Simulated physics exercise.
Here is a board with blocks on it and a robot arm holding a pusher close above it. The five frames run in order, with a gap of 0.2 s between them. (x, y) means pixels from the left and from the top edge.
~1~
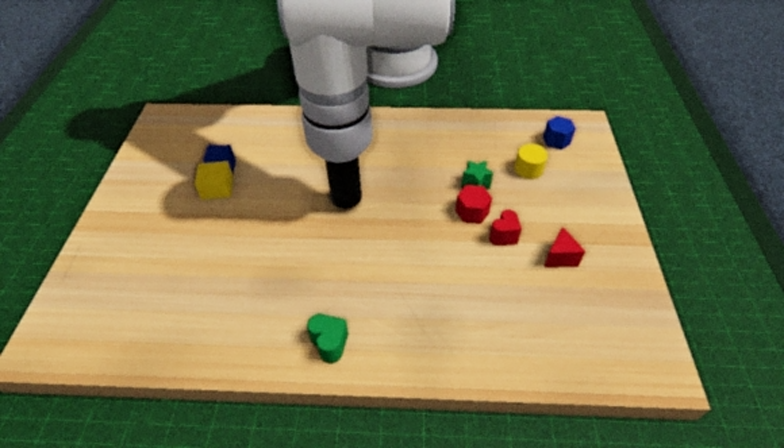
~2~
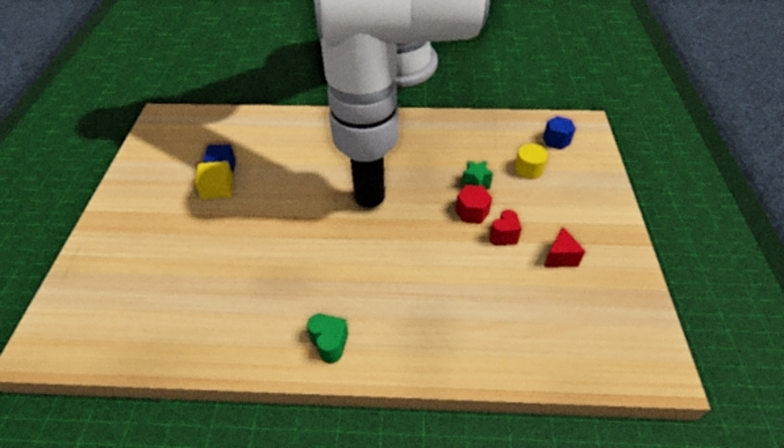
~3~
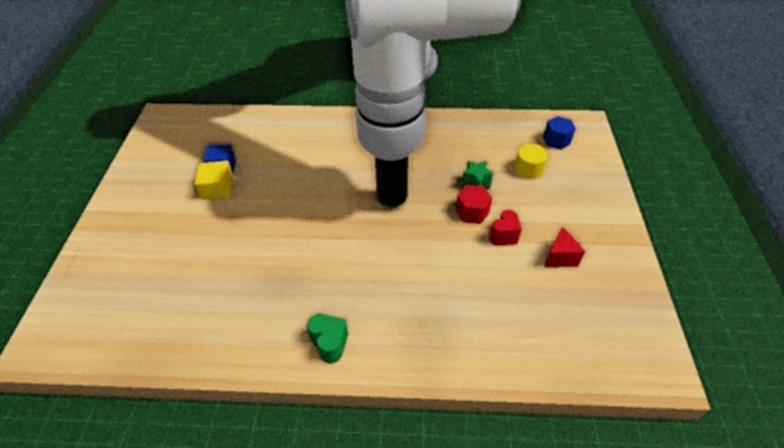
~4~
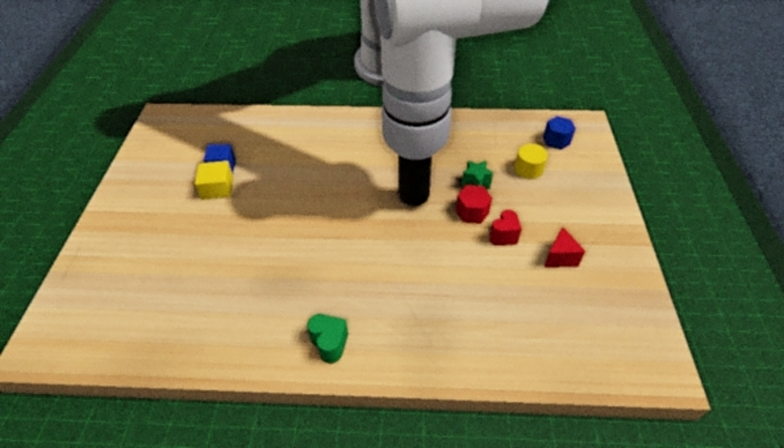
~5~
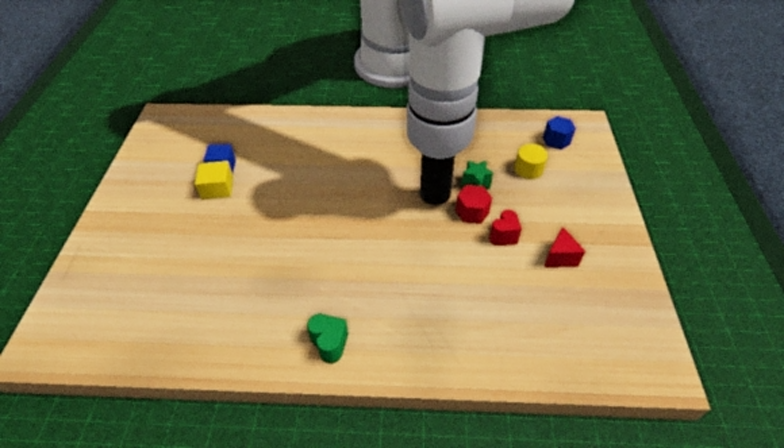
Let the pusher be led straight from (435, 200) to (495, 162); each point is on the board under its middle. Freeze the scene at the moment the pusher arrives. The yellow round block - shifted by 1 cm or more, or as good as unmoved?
It ends up somewhere else.
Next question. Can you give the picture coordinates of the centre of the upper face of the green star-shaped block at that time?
In the picture, that point is around (518, 159).
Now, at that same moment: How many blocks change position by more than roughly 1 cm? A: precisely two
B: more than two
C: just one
A
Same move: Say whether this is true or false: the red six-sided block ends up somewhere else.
My answer: False.
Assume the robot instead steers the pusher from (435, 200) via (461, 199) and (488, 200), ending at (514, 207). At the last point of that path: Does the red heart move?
Yes - that is the case.
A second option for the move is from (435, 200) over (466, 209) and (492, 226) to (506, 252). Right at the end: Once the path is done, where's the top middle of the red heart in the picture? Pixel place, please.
The middle of its top is at (544, 248).
The first path, step by step. One third of the way, pusher at (457, 181); green star-shaped block at (489, 165), turned 10° clockwise.
Two thirds of the way, pusher at (477, 168); green star-shaped block at (507, 161), turned 60° clockwise.
At the end, pusher at (496, 156); red six-sided block still; green star-shaped block at (518, 159), turned 100° clockwise; yellow round block at (546, 153).
